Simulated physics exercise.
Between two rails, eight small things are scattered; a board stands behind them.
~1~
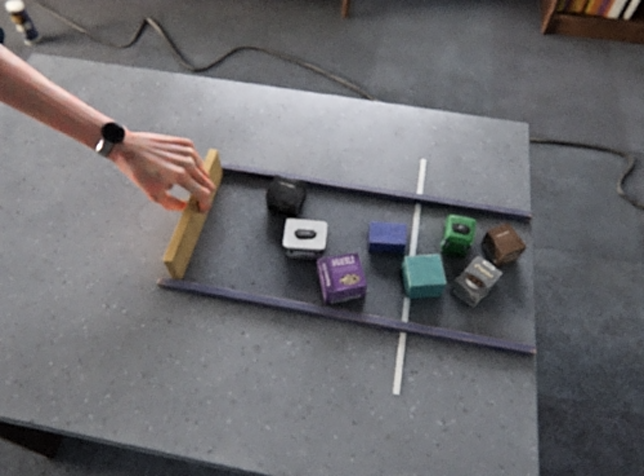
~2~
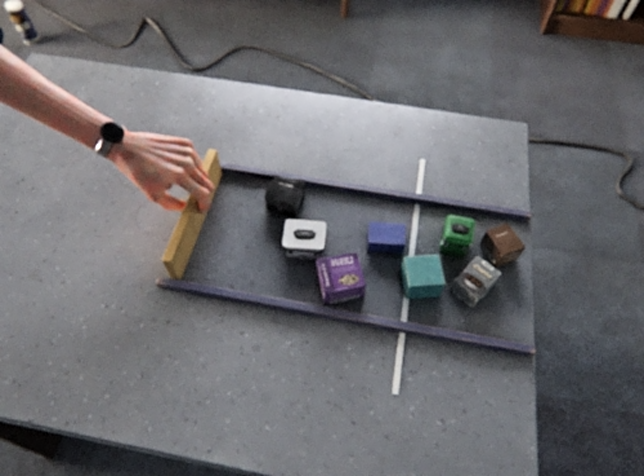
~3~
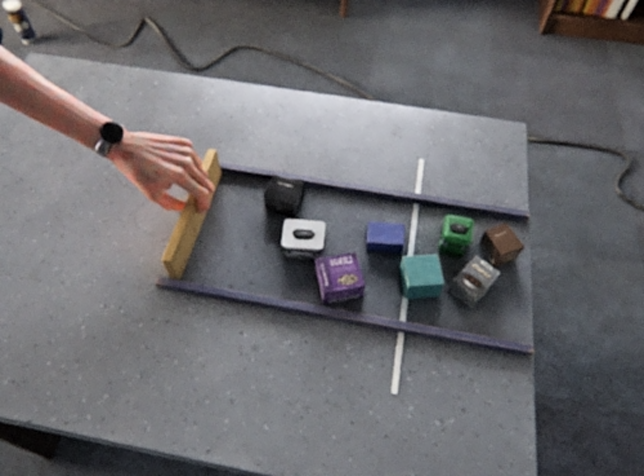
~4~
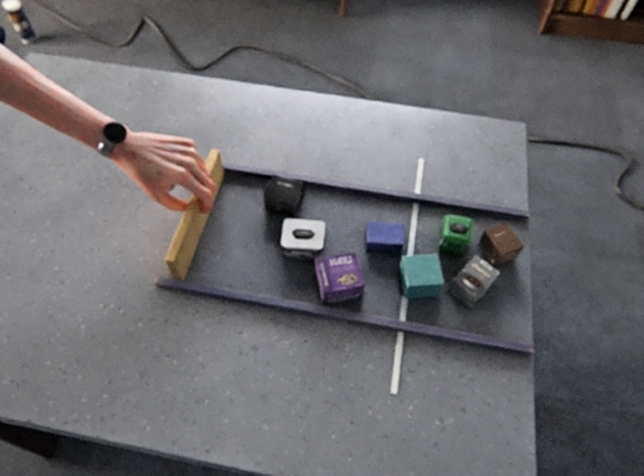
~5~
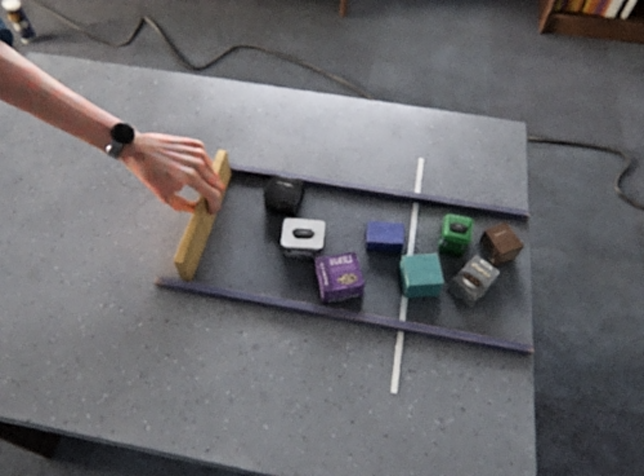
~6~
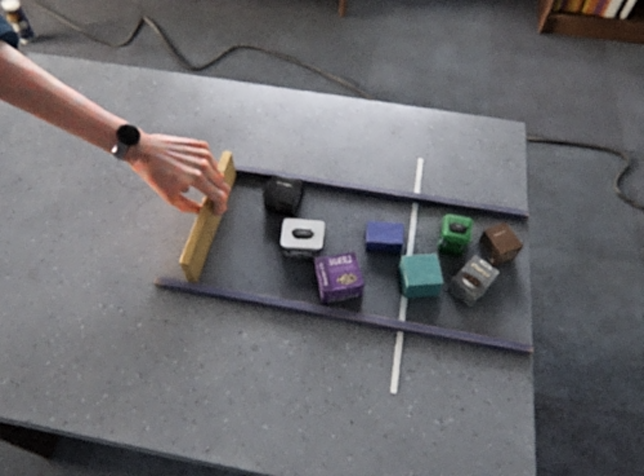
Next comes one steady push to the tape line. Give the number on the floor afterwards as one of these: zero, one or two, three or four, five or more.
Spilled: Not one.
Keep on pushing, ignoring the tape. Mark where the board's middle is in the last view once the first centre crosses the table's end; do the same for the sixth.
First about (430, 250), next about (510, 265).
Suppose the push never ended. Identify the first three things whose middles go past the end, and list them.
Order noted: Brown box, then grey box, then green case.
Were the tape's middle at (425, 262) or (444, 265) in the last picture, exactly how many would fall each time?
Well, you'd get 0 the first time and 2 the second time.
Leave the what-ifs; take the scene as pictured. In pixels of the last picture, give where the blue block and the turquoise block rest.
Final spots - blue block (458, 240), turquoise block (468, 287).
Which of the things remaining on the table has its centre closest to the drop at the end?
Foremost is the brown box.
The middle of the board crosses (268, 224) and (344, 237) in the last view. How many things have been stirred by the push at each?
1 by the first point, 4 by the second.
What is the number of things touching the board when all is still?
The count in contact is 3.
Soon after, none off yet; brown box at rest near (499, 244); grey box at rest near (473, 281); green case at rest near (455, 235).
In the end, the number that fall off is zero.
